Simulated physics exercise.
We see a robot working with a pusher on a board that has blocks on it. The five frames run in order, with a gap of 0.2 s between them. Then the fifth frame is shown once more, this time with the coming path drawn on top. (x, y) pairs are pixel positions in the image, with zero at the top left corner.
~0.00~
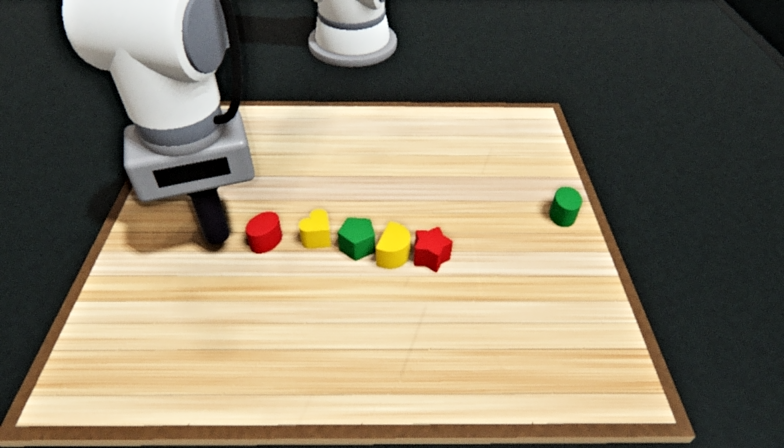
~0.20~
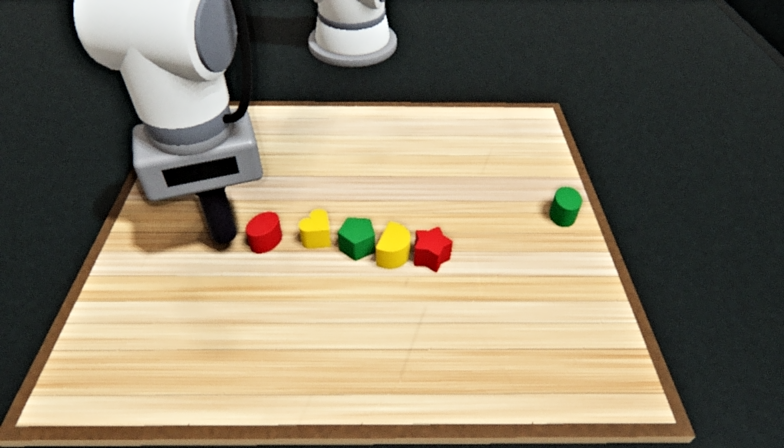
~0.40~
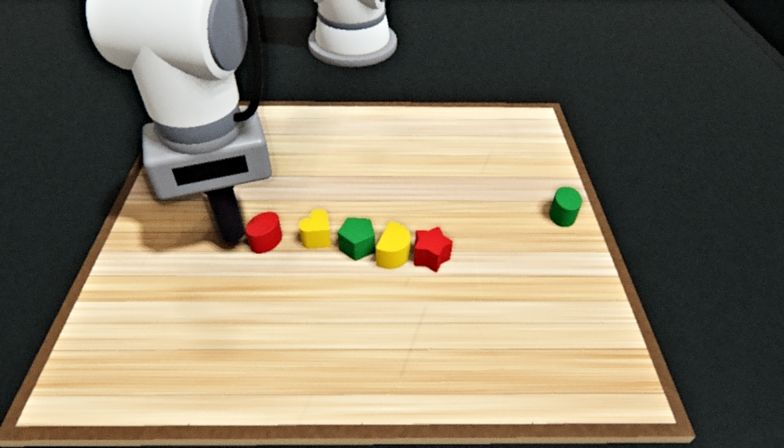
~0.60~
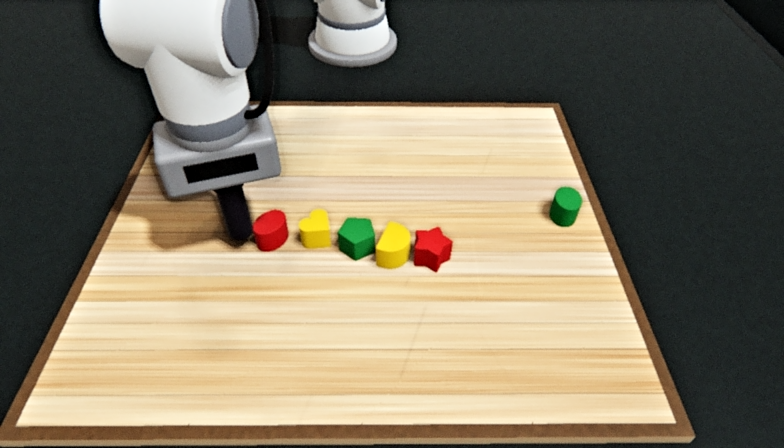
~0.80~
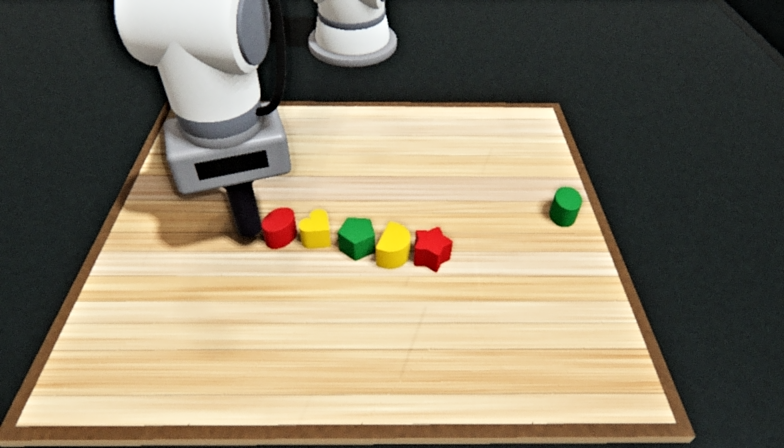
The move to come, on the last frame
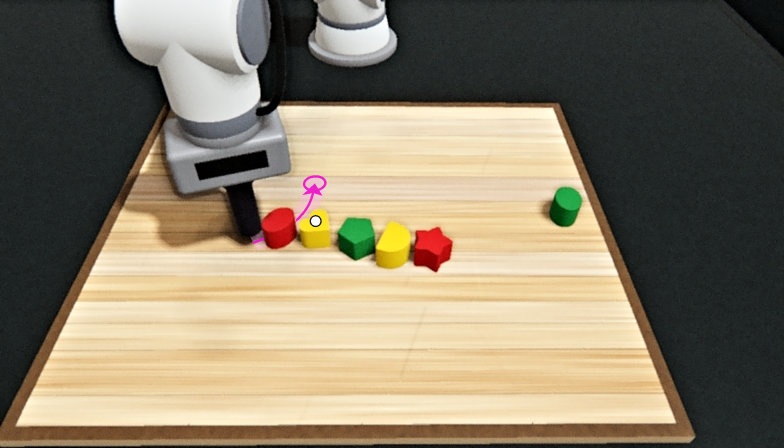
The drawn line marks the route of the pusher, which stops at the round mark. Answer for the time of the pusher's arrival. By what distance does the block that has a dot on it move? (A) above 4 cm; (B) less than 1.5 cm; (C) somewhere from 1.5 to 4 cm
I choose B.
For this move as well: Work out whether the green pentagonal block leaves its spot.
It is left in place.
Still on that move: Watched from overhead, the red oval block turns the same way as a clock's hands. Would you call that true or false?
It is true.
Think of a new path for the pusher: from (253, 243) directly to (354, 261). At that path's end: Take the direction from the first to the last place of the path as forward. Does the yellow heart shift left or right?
It is displaced to the left.
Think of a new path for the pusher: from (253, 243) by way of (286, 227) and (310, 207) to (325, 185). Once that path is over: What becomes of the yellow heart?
Once the path ends, it is somewhere new.
Path on the board, from (253, 243) via (287, 227) and (308, 206), ending at (315, 183); the dot is on the yellow heart.
On the path given first. One third of the way, pusher (285, 215); red oval block (313, 207), turned 15° clockwise; yellow heart (324, 222), turned 20° clockwise.
Two thirds of the way, pusher (306, 193); red oval block (327, 202), turned 45° clockwise; yellow heart (326, 222), turned 25° clockwise.
At the end, pusher (313, 171); red oval block (327, 202), turned 45° clockwise; yellow heart (326, 222), turned 25° clockwise; green pentagonal block in place.
